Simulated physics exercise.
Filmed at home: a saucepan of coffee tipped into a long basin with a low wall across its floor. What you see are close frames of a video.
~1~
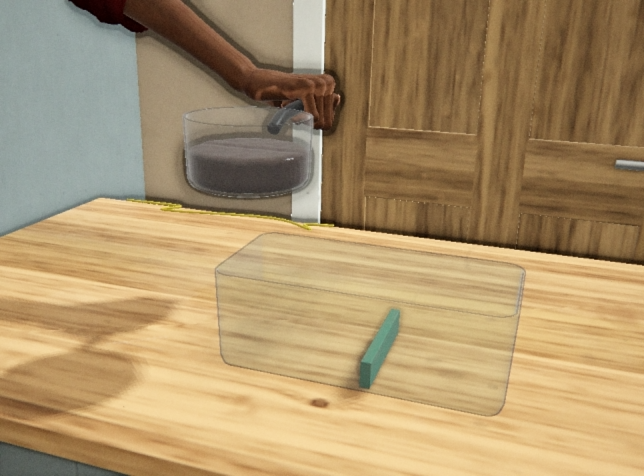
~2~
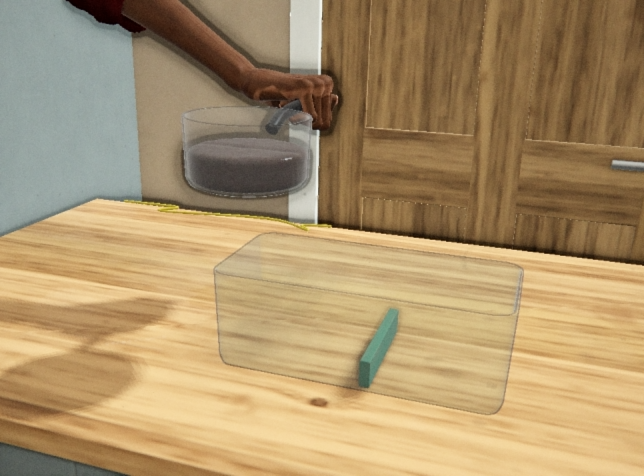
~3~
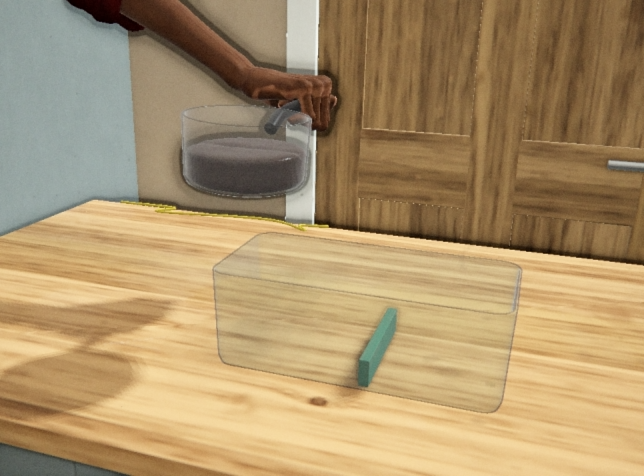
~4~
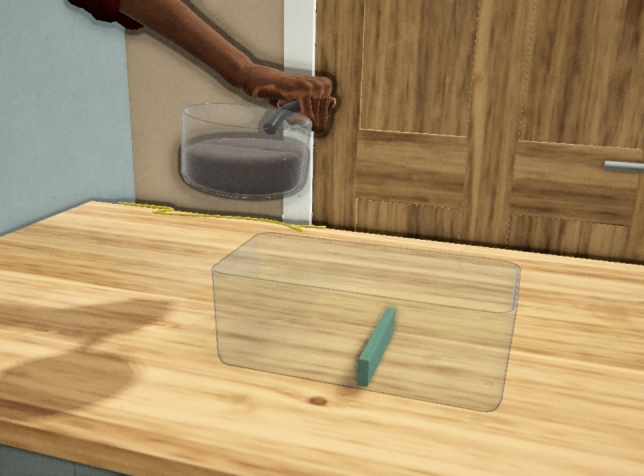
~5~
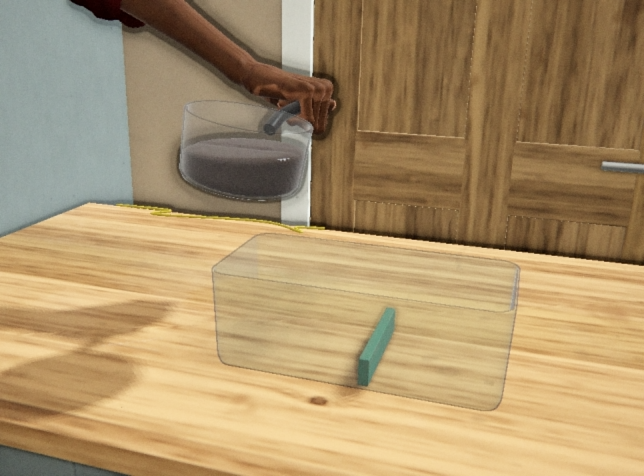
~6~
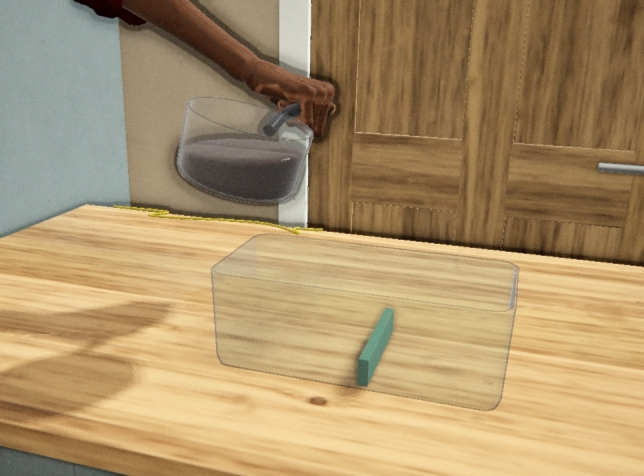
A clear saucepan of dark coffee, held by a hand reaching in from the upper left, hangs above a pale wooden counter at home, seen from slightly above. Below it to the right sits a long, transparent basin with a low green wall across its floor, before brown wooden doors and a blue wall. The pan, almost still at first, slowly tilts rightward while the camera drifts very slightly.
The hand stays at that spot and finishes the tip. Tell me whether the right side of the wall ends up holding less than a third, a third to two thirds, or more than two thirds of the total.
The right side is left with too little to make a third.
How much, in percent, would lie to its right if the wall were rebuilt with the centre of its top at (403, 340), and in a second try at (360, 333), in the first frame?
Roughly 10 per cent first and roughly 25 per cent second.
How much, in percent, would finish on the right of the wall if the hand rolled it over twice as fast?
Estimate: Around 10 %.
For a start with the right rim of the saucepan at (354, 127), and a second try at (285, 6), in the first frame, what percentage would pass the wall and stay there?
Estimate, in order: 60 and 10 per cent.
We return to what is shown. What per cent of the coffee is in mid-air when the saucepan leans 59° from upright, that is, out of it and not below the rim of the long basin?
Near 20 in a hundred.
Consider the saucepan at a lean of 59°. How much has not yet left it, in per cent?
80 %.
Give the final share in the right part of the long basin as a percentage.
Roughly 5 in a hundred.
A moment on, the tilt is 59° and 78 per cent is still to pour, 4 is left of the wall and 0 right of it.
Next, the tilt is 87° and 25 per cent is still to pour, 61 is left of the wall and 1 right of it.
Then the tilt is 95° and 4 per cent is still to pour, 89 is left of the wall and 4 right of it.
Later the tilt is 95° and 1 per cent is still to pour, 94 is left of the wall and 5 right of it.
Finally, 95 per cent lies left of the wall, 5 right of it and 0 outside.
